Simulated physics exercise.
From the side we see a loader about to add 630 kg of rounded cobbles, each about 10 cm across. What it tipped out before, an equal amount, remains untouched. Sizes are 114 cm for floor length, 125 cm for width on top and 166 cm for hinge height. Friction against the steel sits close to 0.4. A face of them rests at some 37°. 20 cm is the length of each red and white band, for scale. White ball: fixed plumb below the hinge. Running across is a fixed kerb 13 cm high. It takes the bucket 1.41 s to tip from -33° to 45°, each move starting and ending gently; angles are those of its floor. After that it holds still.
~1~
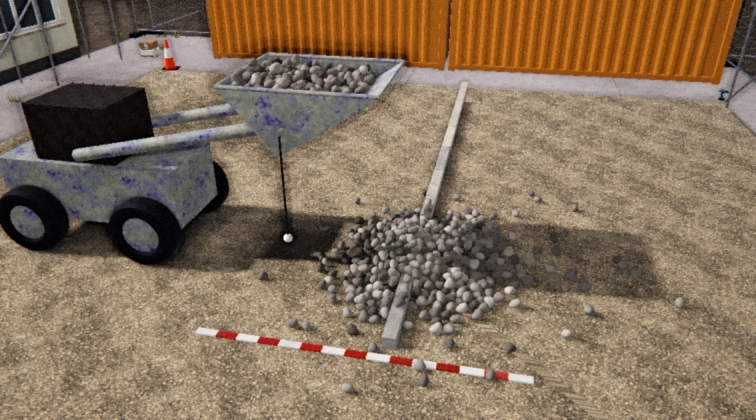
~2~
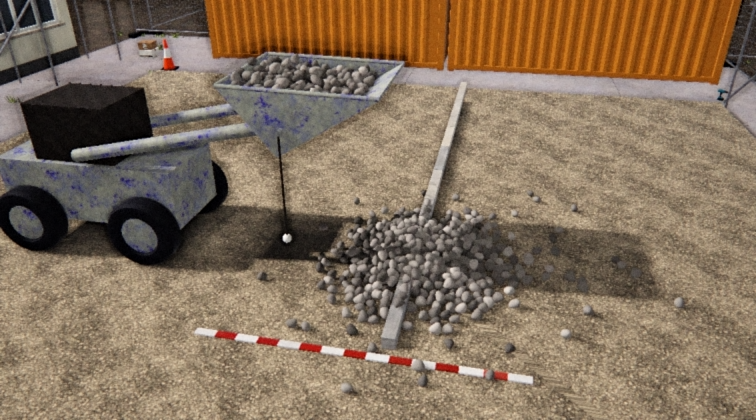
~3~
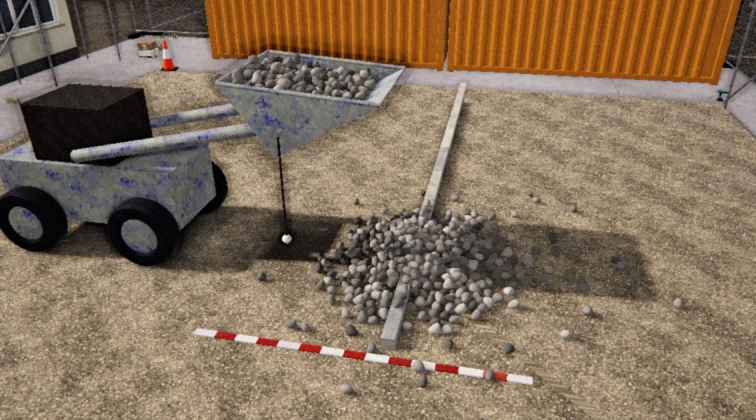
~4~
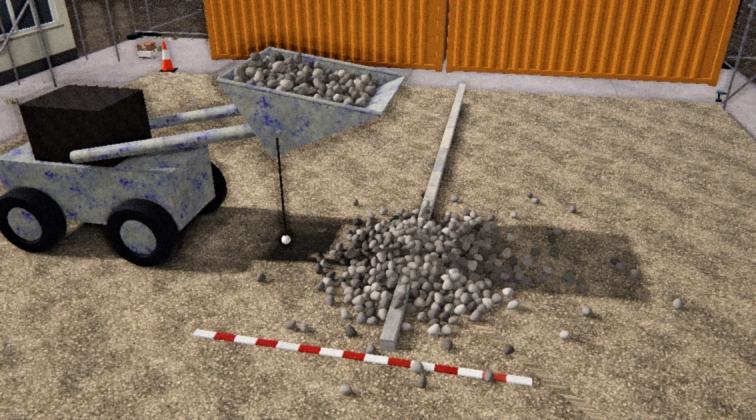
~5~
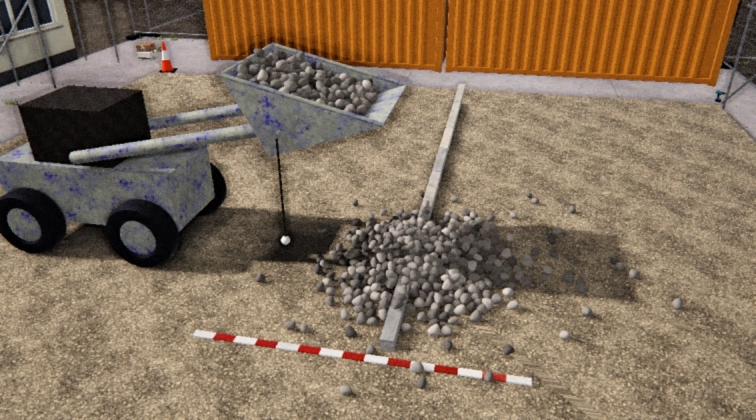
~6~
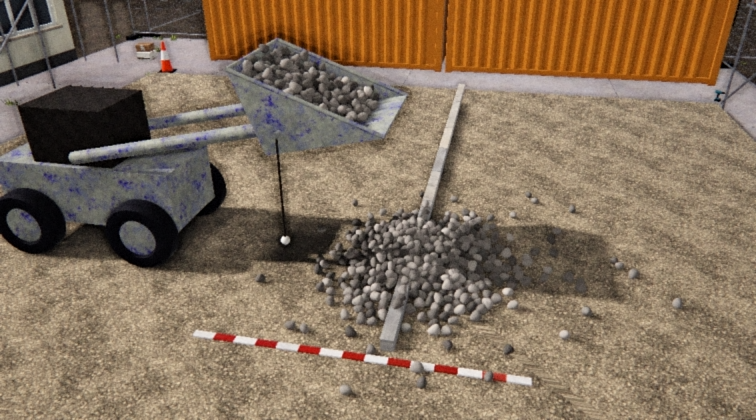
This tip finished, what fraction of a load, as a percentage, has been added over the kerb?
About 46 per cent of a load.
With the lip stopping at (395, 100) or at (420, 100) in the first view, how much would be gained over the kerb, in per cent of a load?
I'd expect near 65 per cent first and near 90 per cent next.
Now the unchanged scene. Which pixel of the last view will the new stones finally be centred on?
In the last view, somewhere near (406, 250).
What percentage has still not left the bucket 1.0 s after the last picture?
Some 40 percent, roughly.
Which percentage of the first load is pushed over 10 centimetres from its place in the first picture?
25 per cent.
Then, 0.6 s after the last picture the floor is at 33°; in per cent of one load, 99 in the bucket, 48 on this side of the kerb, 52 over the kerb; the foremost stones are at (607, 272).
Then, 1.0 s after the last picture the floor is at 45°; in per cent of one load, 38 in the bucket, 108 on this side of the kerb, 54 over the kerb; the foremost stones are at (607, 272).
Then, 1.4 s after the last picture the floor is at 45°; in per cent of one load, 3 in the bucket, 115 on this side of the kerb, 81 over the kerb; the foremost stones are at (607, 272).
Then, 4.2 s after the last picture the floor is at 45°; in per cent of one load, 0 in the bucket, 101 on this side of the kerb, 98 over the kerb; the foremost stones are at (633, 288). Net gain over the kerb, 46.
